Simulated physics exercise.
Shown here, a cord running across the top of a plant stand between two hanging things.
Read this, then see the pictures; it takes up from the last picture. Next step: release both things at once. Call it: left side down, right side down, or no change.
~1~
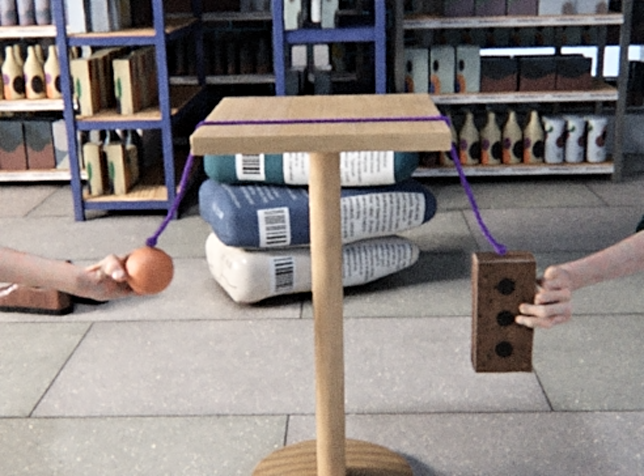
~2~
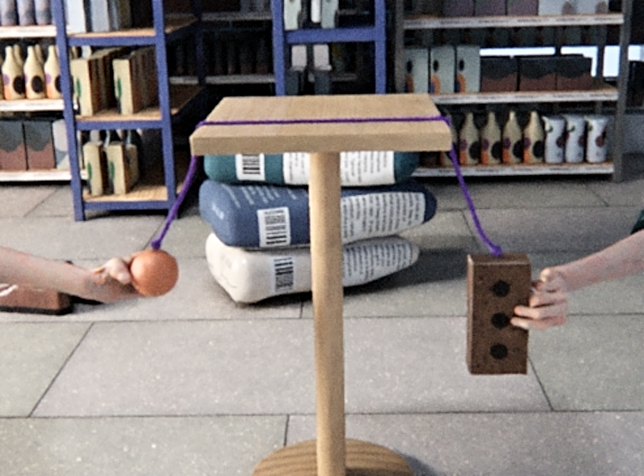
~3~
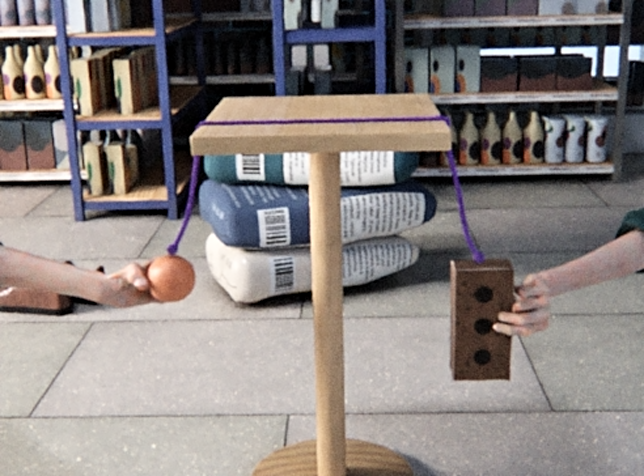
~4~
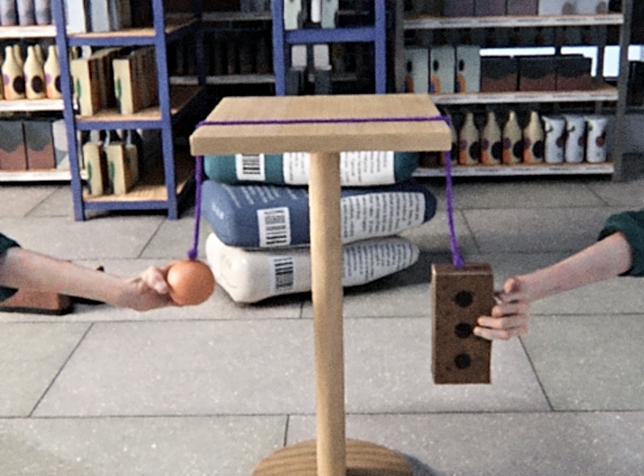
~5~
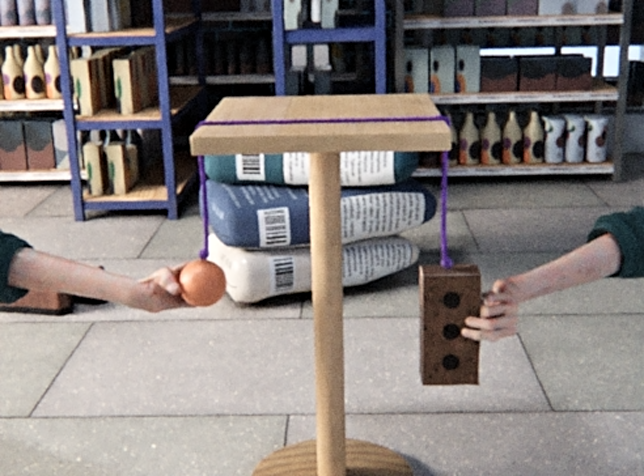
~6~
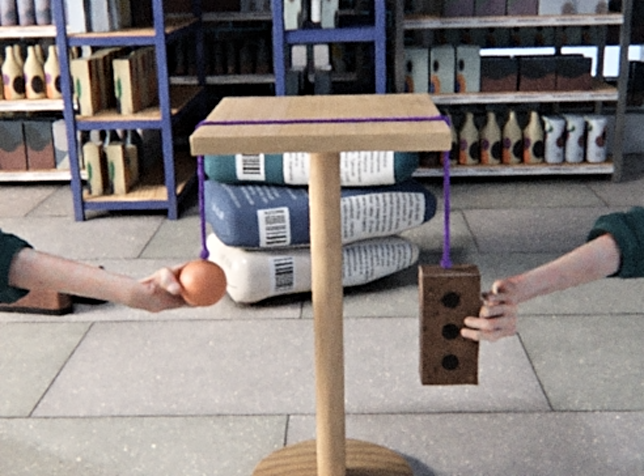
Right side down.
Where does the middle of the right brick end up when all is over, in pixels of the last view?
I'd say it finishes somewhere around (424, 469).
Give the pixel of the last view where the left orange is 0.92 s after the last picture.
Predicted position: About (378, 96).
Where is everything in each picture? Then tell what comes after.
The first frame shows left orange (150, 270); right brick (502, 312); cord over the top (329, 121).
The second frame shows left orange (155, 273); right brick (498, 314).
The third frame shows left orange (172, 278); right brick (481, 320).
The fourth frame shows left orange (191, 282); right brick (461, 324).
The fifth frame shows left orange (203, 283); right brick (449, 325).
The sixth frame shows left orange (204, 283); right brick (449, 325); cord over the top (329, 121).
Then, 0.48 s after the last picture, left orange pulled up onto the top near (161, 58); right brick lower near (442, 430).
Then, 0.92 s after the last picture, left orange pulled up onto the top near (378, 96); right brick down on the floor near (424, 469).
At rest, left orange pulled up onto the top near (381, 96); right brick down on the floor near (424, 469). The cord runs down on the right.
